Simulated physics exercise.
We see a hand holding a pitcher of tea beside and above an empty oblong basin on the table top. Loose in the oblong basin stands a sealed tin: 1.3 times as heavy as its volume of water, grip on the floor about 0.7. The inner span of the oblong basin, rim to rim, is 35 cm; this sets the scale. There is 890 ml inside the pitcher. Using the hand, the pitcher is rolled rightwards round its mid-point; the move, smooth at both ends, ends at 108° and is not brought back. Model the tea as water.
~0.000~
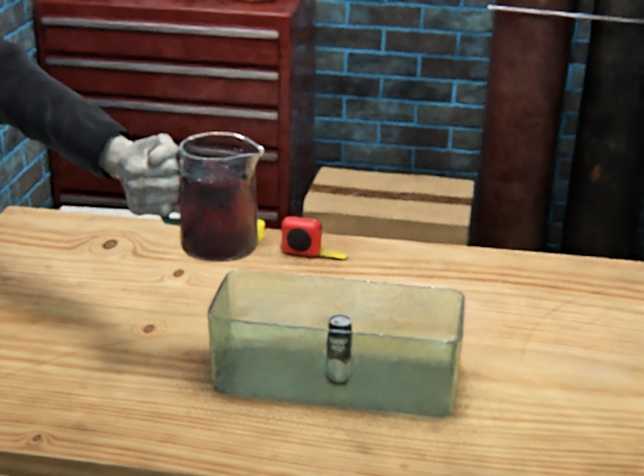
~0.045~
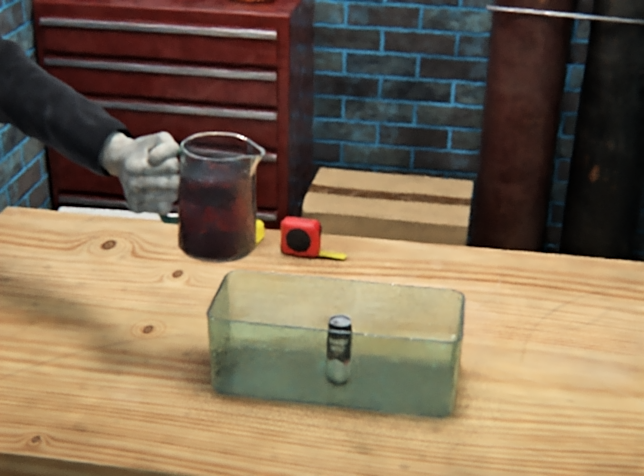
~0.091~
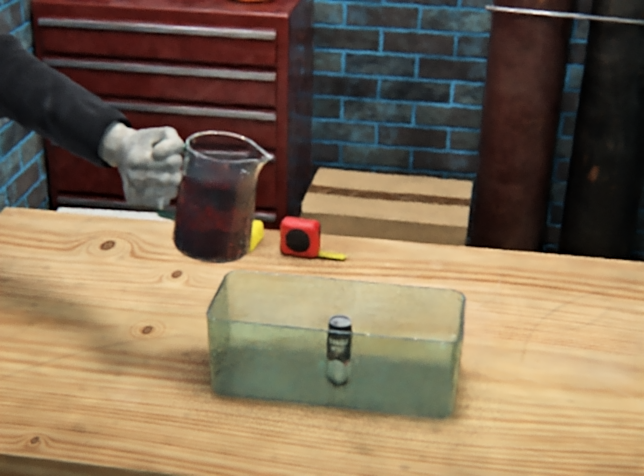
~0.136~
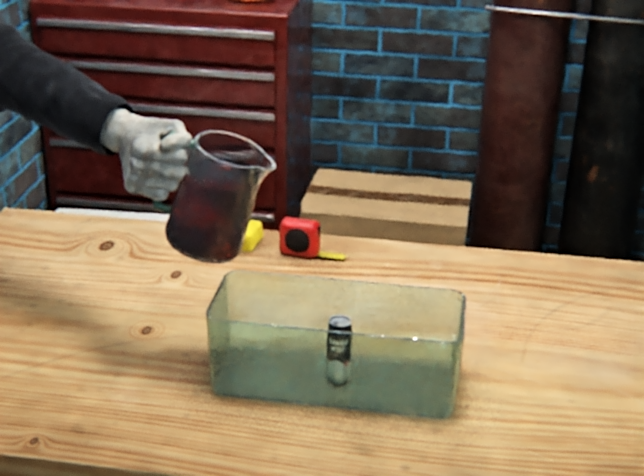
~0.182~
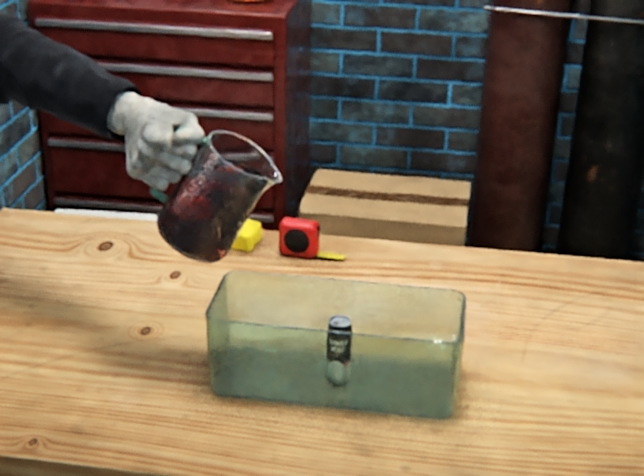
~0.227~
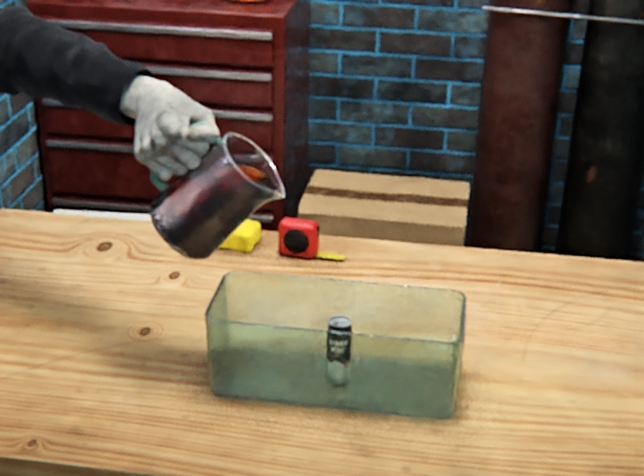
A pale-gloved hand in a dark sleeve holds a glass pitcher of dark reddish liquid above a wooden workbench, viewed from slightly above. Below sits a clear greenish rectangular basin with a small dark tin visible at it, with a red tape measure, cardboard box, red drawers and blue-lined brick wall behind. The hand steadily tilts the upright pitcher rightwards, its spout lowering, while the camera stays still.
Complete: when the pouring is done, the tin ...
... is still on its feet.
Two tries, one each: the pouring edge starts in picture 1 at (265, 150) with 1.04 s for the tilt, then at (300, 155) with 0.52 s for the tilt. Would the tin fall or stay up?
In the first try it comes down; in the second it remains standing.
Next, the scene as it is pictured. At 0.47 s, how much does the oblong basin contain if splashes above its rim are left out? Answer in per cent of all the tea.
Roughly 10 per cent.
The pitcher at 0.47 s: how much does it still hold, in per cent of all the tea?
Close to 68 in a hundred.
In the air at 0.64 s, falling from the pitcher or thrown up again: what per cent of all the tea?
In-air share: About 22 %.
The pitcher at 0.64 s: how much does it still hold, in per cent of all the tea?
26 %.
By 0.47 s the tilt is 105° and 67 per cent is still to pour; the tin stands where it began.
By 0.64 s the tilt is 108° and 26 per cent is still to pour; the tin stands 3 cm from where it began.
By 0.82 s the tilt is 108° and 7 per cent is still to pour; the tin leans 5°.
By 1.02 s the tilt is 108° and 1 per cent is still to pour; the tin stands 5 cm from where it began.
At rest the tin stands 6 cm from where it began.
